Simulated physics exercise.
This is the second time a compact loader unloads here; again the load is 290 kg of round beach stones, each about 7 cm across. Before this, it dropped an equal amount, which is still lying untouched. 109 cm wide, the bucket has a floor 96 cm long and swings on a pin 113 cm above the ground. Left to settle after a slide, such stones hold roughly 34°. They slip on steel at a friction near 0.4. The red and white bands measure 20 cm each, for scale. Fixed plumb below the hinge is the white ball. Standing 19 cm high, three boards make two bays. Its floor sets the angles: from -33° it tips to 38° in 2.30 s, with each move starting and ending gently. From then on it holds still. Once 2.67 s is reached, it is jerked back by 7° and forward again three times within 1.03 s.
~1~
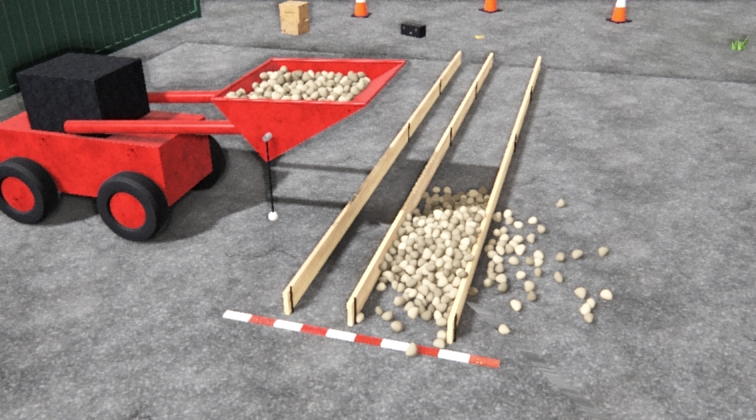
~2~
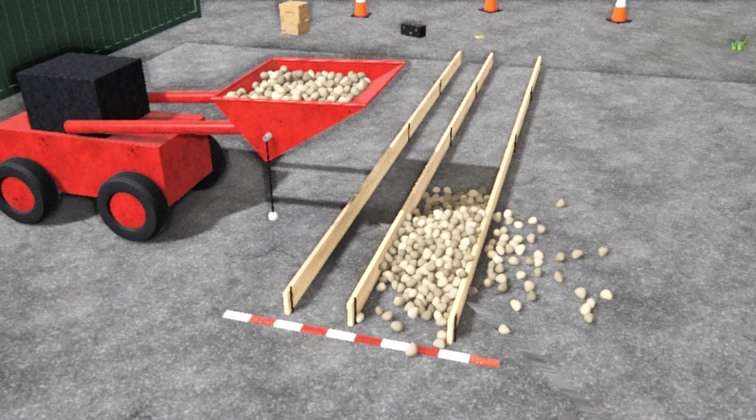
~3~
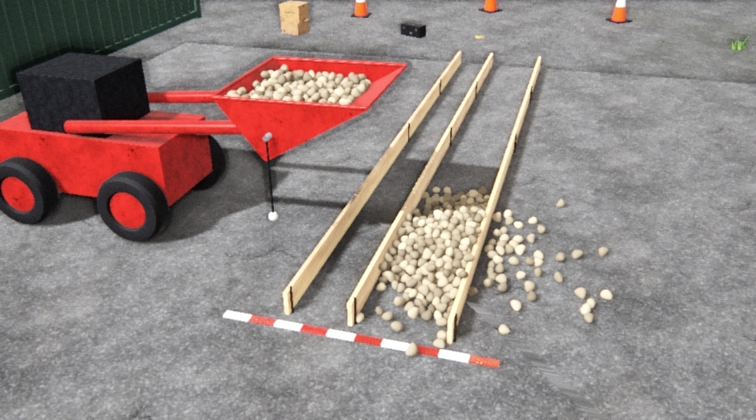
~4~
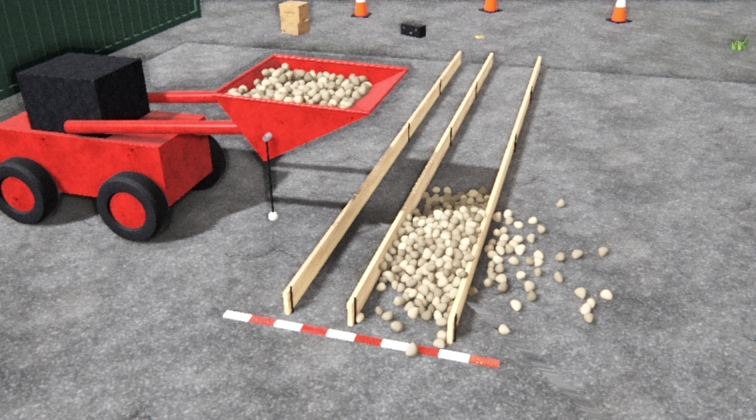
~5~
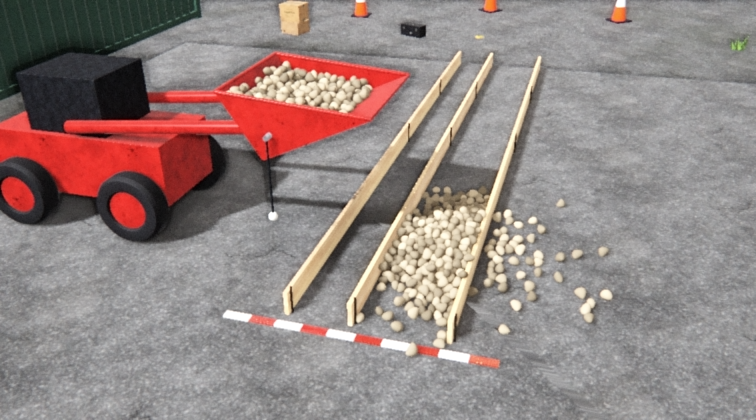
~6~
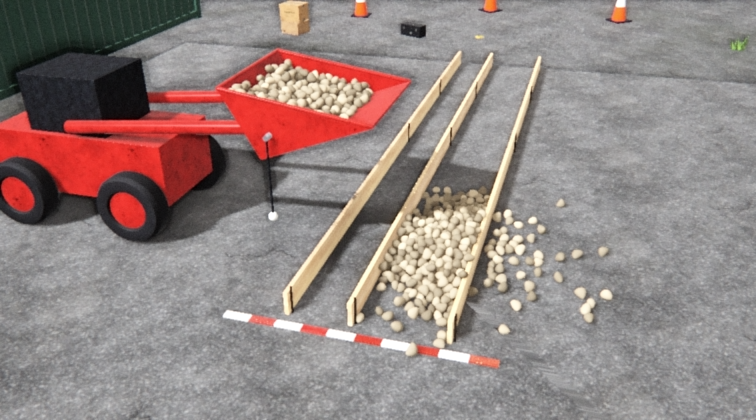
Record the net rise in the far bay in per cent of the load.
Net rise: About 62 %.
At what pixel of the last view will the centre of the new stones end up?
Roughly pixel (405, 233) in the last view.
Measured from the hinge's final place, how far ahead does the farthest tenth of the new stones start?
Close to 120 centimetres.
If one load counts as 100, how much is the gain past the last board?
That comes to about 0 % of a load.
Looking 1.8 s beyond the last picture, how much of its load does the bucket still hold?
Around 15 in a hundred.
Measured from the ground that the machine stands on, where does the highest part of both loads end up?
Roughly 36 cm above that ground.
Then, 1.1 s after the last picture the floor is at 27°; in per cent of one load, 97 in the bucket, 3 in the near bay, 90 in the far bay, 10 past the last board; the foremost stones are at (586, 286).
Then, 1.8 s after the last picture the floor is at 38°; in per cent of one load, 16 in the bucket, 36 in the near bay, 138 in the far bay, 10 past the last board; the foremost stones are at (586, 286).
Then, 3.6 s after the last picture the floor is at 38°; in per cent of one load, 0 in the bucket, 38 in the near bay, 152 in the far bay, 10 past the last board; the foremost stones are at (586, 286).
Then, 6.1 s after the last picture the floor is at 38°; in per cent of one load, 0 in the bucket, 38 in the near bay, 152 in the far bay, 10 past the last board; the foremost stones are at (586, 286). Net gain in the far bay, 62.
